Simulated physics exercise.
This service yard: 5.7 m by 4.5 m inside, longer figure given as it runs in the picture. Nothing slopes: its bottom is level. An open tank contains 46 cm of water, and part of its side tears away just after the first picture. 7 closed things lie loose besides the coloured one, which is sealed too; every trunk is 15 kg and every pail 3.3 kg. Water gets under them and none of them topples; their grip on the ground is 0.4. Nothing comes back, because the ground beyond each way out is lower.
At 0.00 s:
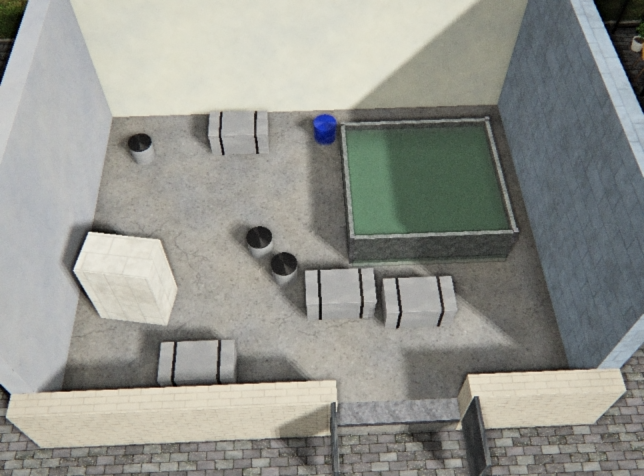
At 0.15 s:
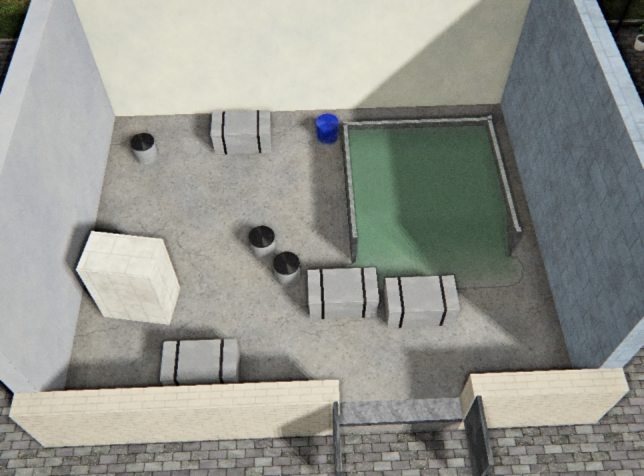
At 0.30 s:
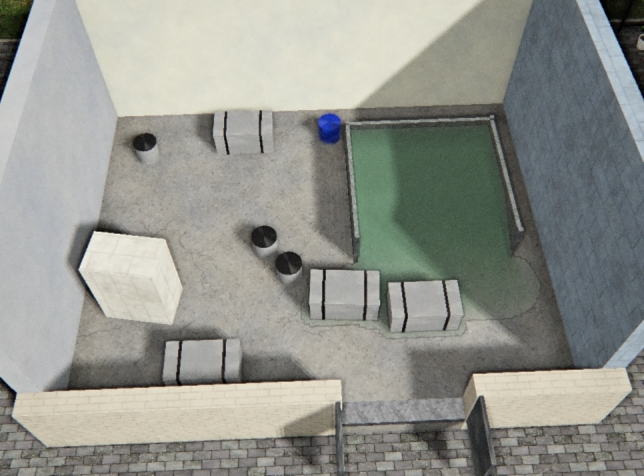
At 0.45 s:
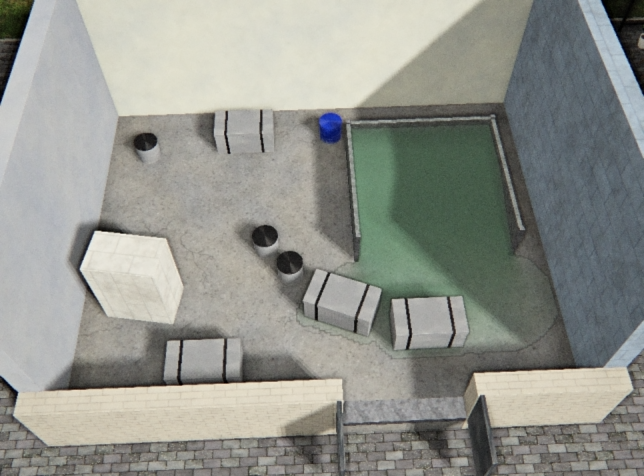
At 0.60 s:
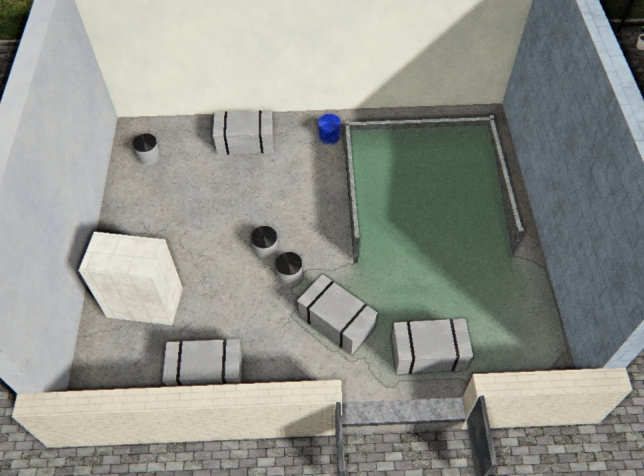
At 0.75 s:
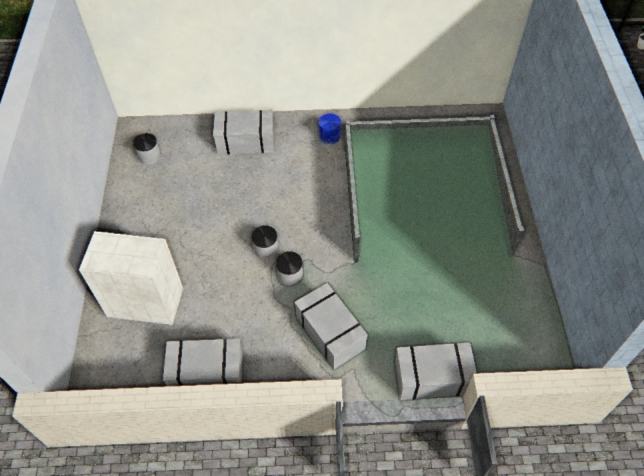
At first, a square tank of green water stands in a walled yard among strapped trunks, dark-topped pails and a blue pail. Then its near side is gone and water spreads across the ground toward the front wall, pushing two trunks forward, the left one turning, while the blue pail stays put.
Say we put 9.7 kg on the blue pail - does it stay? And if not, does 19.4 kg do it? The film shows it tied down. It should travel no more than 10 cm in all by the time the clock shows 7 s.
Chances are the lesser mass is fine.
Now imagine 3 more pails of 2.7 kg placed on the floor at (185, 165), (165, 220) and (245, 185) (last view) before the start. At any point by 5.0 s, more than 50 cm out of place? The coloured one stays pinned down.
Taking them one by one: Below the mark; below the mark; below the mark.
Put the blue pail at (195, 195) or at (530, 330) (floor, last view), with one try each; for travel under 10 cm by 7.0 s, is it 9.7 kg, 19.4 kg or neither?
Light one suffices, then no option.
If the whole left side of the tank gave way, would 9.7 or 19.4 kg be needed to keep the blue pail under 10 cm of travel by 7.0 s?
In that case just the heavier mass works.
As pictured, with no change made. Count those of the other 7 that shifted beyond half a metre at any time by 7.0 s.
3.
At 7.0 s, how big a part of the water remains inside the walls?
Somewhere near 60 percent, give or take.
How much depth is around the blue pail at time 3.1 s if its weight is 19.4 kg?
Something like 0 centimetres.
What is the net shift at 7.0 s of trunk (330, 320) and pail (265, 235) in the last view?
200 cm, 0 cm.
After 1.4 s the blue pail would be 0 cm from its start with 9.7 kg and 0 cm from its start with 19.4 kg; 0 cm of water round it then.
After 3.1 s the blue pail would be 0 cm from its start with 9.7 kg and 0 cm from its start with 19.4 kg; 0 cm of water round it then.
After 4.9 s the blue pail would be 0 cm from its start with 9.7 kg and 0 cm from its start with 19.4 kg; 0 cm of water round it then.
After 7.0 s the blue pail would be 0 cm from its start with 9.7 kg and 0 cm from its start with 19.4 kg; 3 cm of water round it then.
